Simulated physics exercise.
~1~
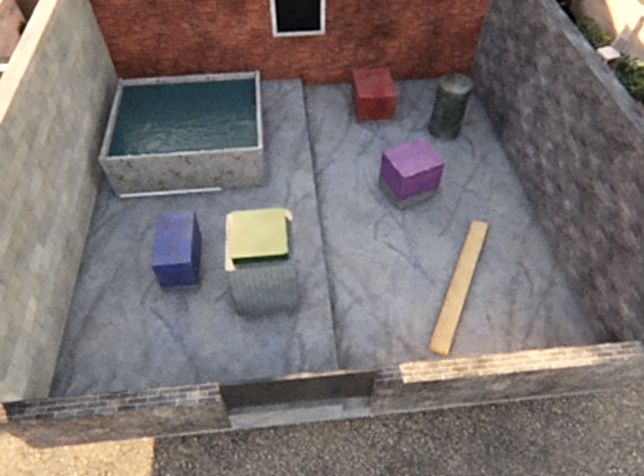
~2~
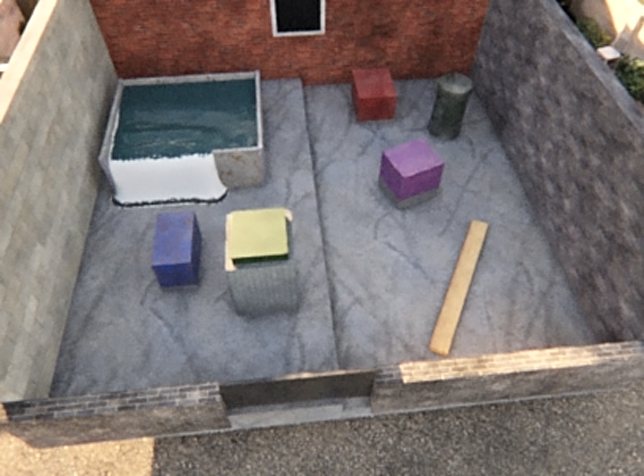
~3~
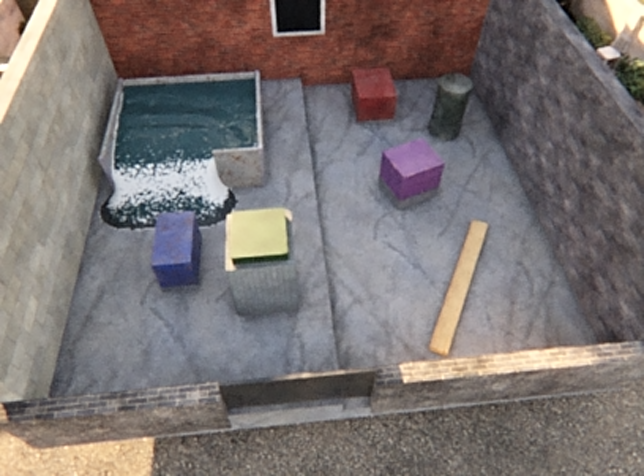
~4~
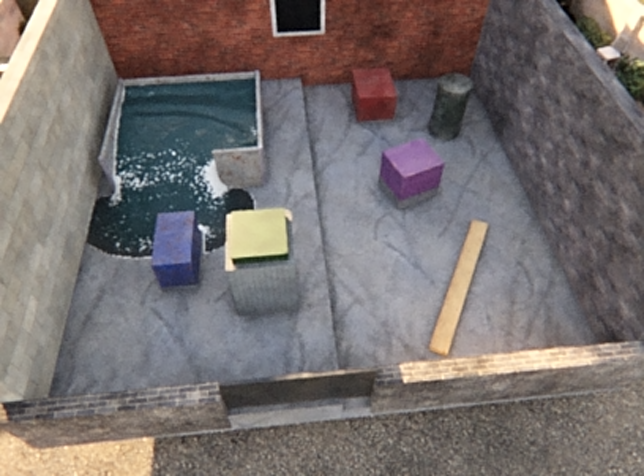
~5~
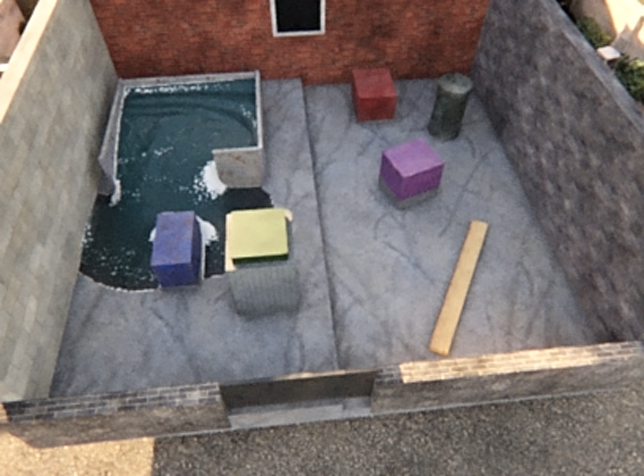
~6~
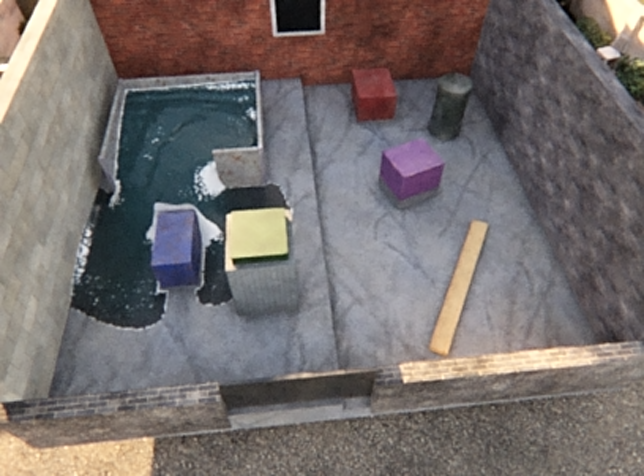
In a walled courtyard, the front of a raised tank gave way and dark water poured out in a white, foamy rush, then spread across the left-hand paving and around the blue and yellow blocks.
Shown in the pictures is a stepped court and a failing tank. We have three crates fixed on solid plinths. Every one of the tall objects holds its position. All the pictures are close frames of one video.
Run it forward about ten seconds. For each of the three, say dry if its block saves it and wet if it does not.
As I see it, the red crate will have water on it; the blue crate will have water on it; the purple crate will have no water on it.
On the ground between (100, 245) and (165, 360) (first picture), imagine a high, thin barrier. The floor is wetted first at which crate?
That is the blue crate.
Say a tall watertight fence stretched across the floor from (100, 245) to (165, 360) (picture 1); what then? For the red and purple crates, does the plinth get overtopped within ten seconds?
In that case the red crate is flooded, while the purple crate is left dry.
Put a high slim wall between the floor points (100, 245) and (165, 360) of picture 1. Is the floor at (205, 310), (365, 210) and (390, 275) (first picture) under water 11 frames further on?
Outcome by spot, in order - watered, watered, watered.
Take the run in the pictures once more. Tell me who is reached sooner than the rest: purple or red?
That would be the one in purple.
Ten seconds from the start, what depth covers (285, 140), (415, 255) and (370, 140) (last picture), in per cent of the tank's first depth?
The depth comes out near 2, 10 and 16 per cent.
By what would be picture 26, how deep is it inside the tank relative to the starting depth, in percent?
Estimate: Some 30 %.
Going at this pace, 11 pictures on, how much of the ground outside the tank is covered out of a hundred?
Share estimate: About 40 per cent.
A moment on, water covers 25 % of the floor; the red crate not reached, the blue crate water round its plinth, the purple crate not reached.
Next, water covers 40 % of the floor; the red crate not reached, the blue crate water round its plinth, the purple crate water round its plinth.
Then, water covers 60 % of the floor; the red crate not reached, the blue crate water round its plinth, the purple crate water round its plinth.
Later, water covers 85 % of the floor; the red crate water round its plinth, the blue crate water round its plinth, the purple crate water round its plinth.
In the end, water covers 95 % of the floor; the red crate was topped, the blue crate was topped, the purple crate stayed above the water.
